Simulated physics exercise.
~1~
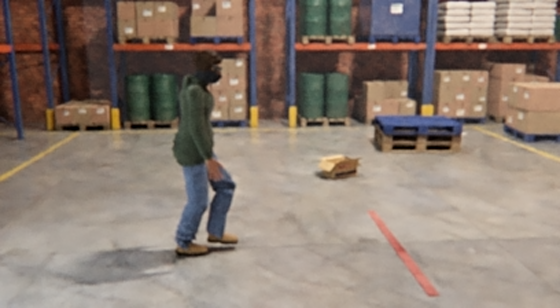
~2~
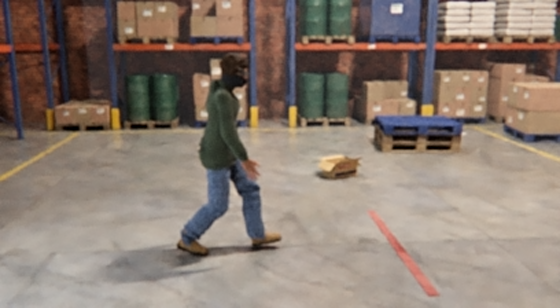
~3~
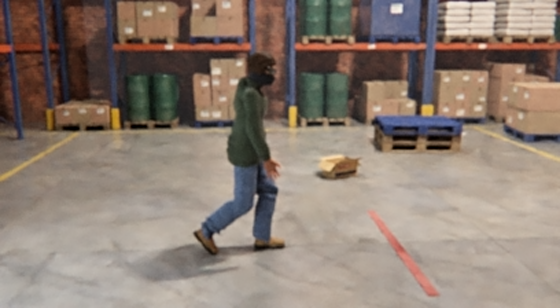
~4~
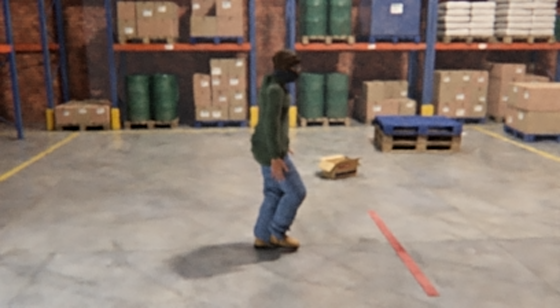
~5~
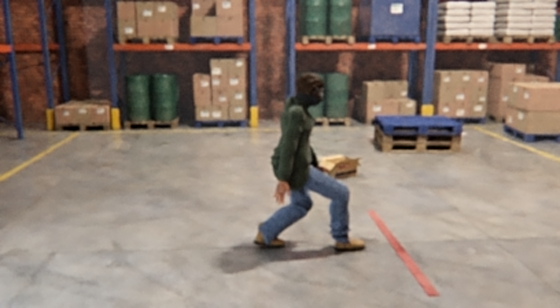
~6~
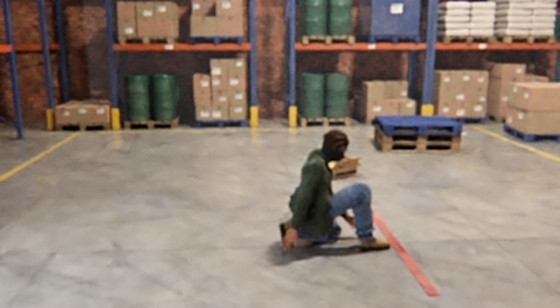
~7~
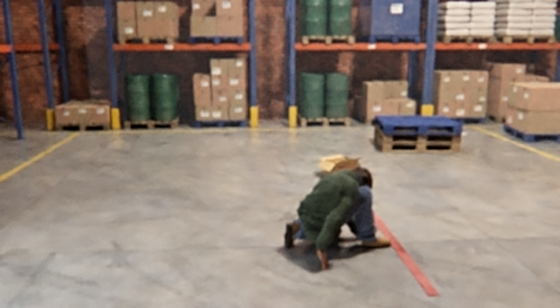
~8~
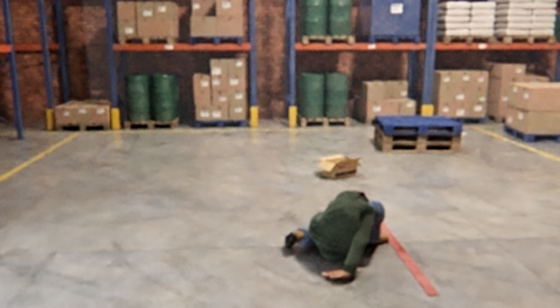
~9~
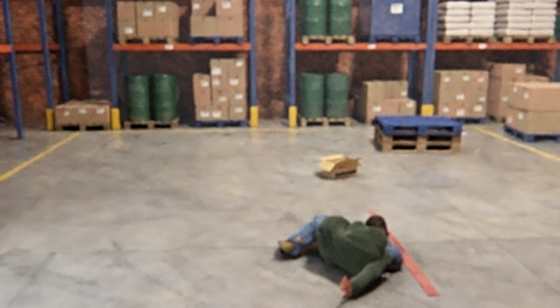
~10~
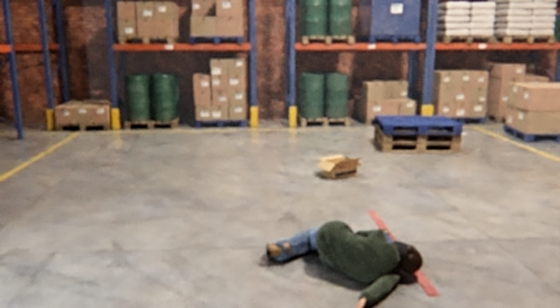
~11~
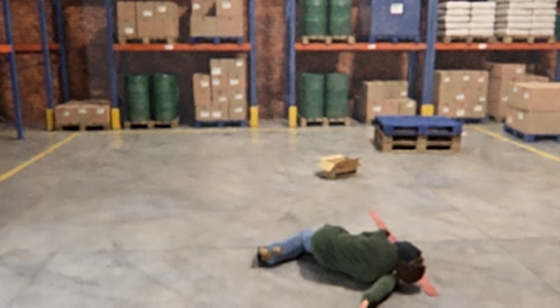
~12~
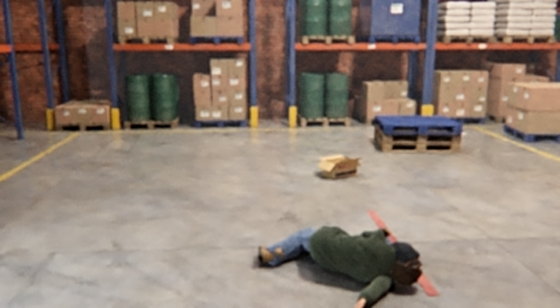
A person in a dark green top, jeans and a dark face covering walks from left to right across a warehouse floor, toward a red strip, with stacked shelves, barrels and boxes behind. After a few steps the person brings both feet together, then takes a long, low stride and sinks, knees bending. The body folds forward into a crouch, hands reaching down to the floor and head dropping. The person then tips over toward the right and slumps down onto the concrete. At the end the person lies still, legs stretched left and head right, stopping short of getting past the red strip.
